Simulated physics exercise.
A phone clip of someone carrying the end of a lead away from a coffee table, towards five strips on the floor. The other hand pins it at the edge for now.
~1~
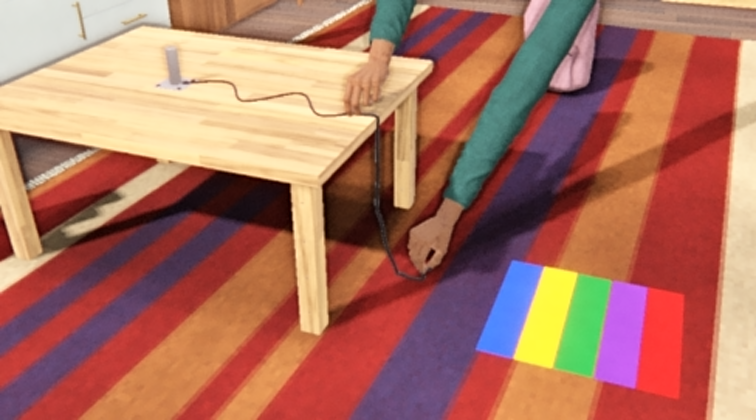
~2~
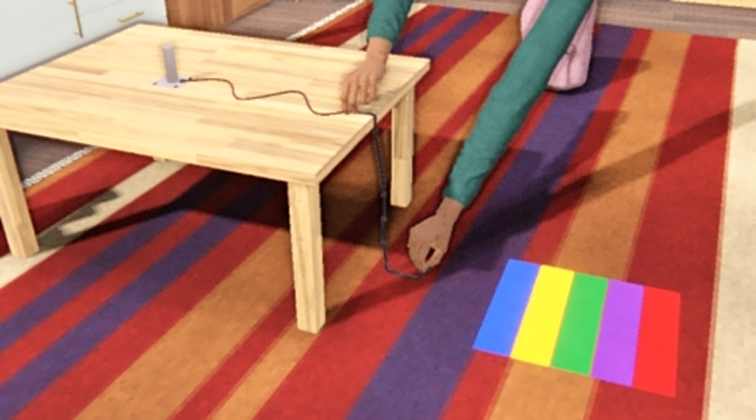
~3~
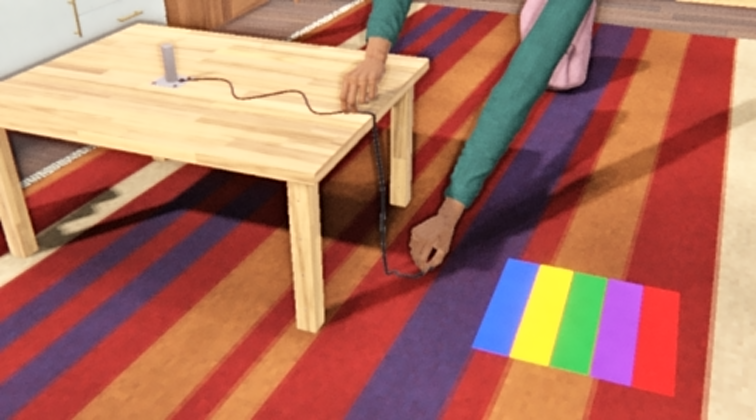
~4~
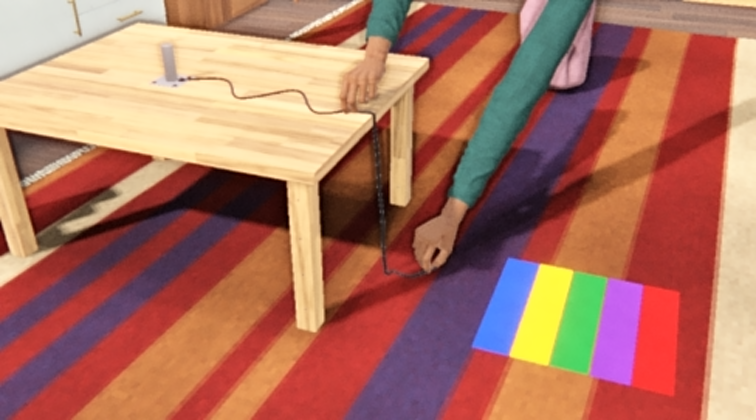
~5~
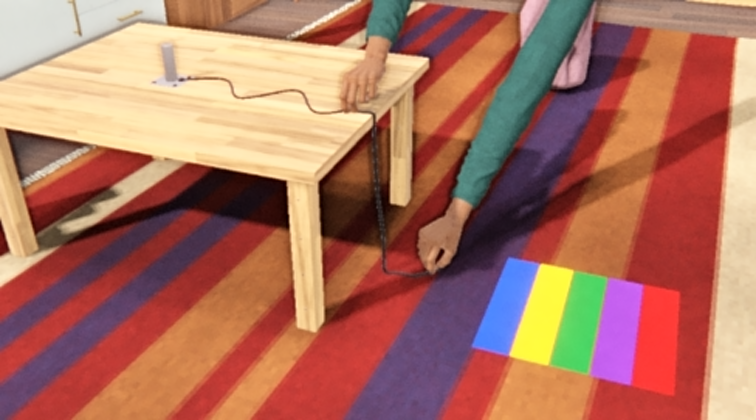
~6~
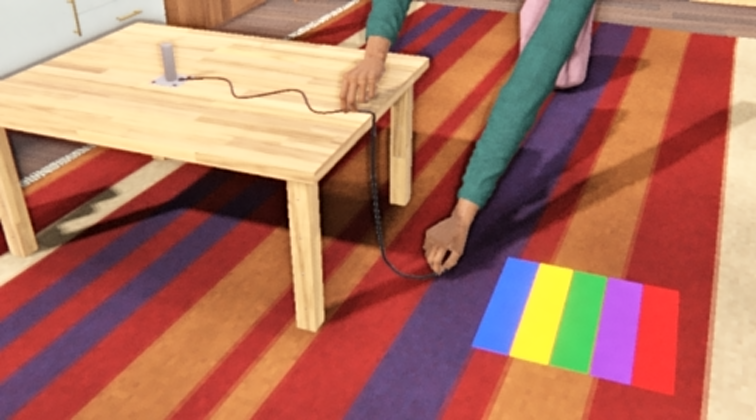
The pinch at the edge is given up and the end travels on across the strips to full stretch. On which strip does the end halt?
Over purple.
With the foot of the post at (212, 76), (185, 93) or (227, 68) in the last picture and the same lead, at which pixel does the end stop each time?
Near (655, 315), (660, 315) and (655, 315).
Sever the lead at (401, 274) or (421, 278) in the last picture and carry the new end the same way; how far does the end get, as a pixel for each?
Try by try, around (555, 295) and (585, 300).
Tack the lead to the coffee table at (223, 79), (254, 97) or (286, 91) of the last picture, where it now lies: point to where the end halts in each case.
Near (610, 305), (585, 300) and (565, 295).
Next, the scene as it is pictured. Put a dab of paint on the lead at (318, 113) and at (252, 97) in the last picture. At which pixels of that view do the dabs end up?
Near (383, 122) and (280, 97).
A little later, end near (547, 293); over yellow.
Next, end near (593, 303); over green.
When it is tight, end near (620, 309); over purple. The end stops over the purple strip.
